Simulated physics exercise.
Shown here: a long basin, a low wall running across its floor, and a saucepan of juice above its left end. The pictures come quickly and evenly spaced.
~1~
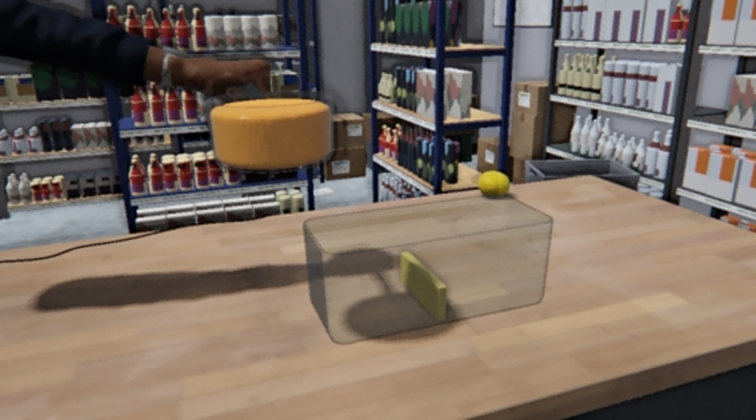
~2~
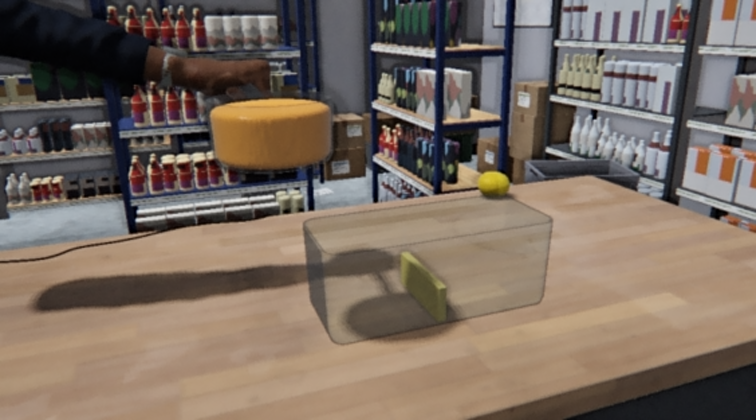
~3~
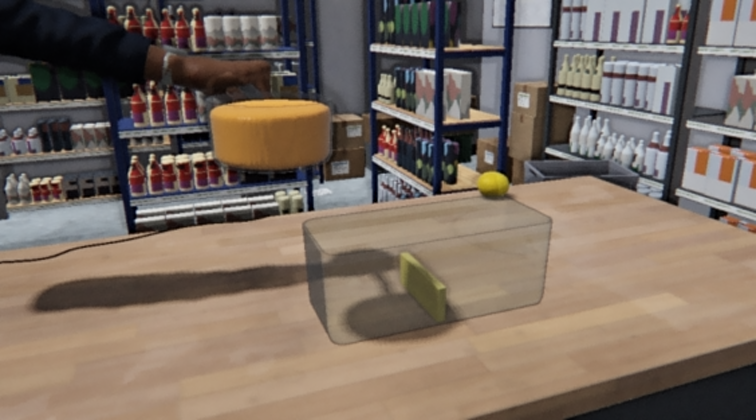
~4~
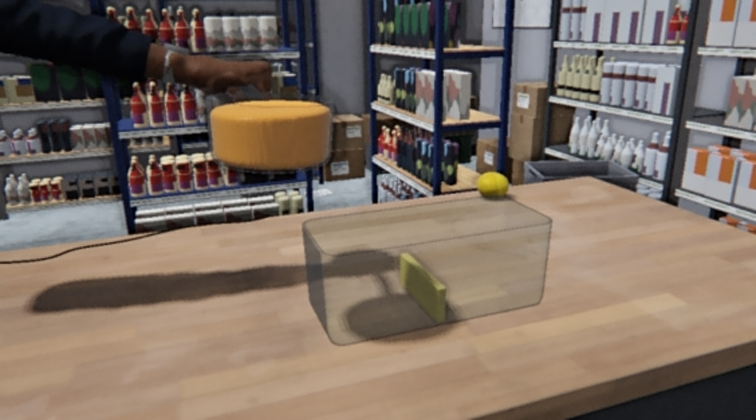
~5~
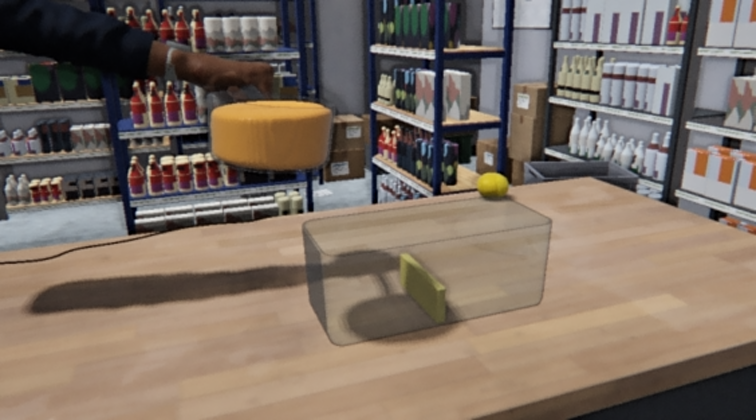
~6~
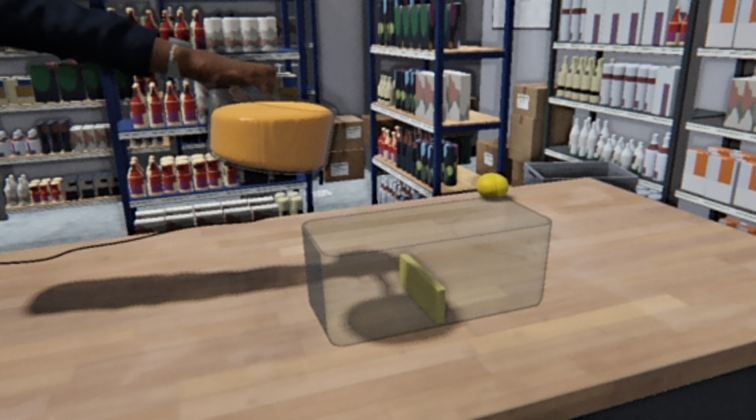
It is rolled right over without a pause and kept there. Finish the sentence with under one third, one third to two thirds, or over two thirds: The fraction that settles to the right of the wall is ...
The fraction that settles to the right of the wall is under one third.
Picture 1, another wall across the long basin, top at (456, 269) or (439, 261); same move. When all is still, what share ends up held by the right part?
10 per cent, then 5 per cent, roughly.
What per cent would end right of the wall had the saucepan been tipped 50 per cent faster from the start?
Close to 10 per cent.
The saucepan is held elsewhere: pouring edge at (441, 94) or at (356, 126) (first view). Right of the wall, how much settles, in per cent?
First try: Near 95 percent; second try: Near 15 percent.
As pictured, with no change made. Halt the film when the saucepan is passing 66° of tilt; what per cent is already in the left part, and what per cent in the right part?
Left: Some 10 %. Right: Some 0 %.
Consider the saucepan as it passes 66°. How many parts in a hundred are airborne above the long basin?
Estimate: Some 30 per cent.
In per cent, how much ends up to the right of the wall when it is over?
Something like 5 per cent, roughly.
A moment on, the saucepan is tipped part way and 56 per cent is still to pour, 11 is left of the wall and 0 right of it.
Next, the saucepan is tipped on its side and 11 per cent is still to pour, 78 is left of the wall and 2 right of it.
Then the saucepan is tipped right over and 1 per cent is still to pour, 91 is left of the wall and 6 right of it.
Later the saucepan is tipped right over and 0 per cent is still to pour, 92 is left of the wall and 7 right of it.
In the end 92 per cent lies left of the wall, 7 right of it and 1 outside.
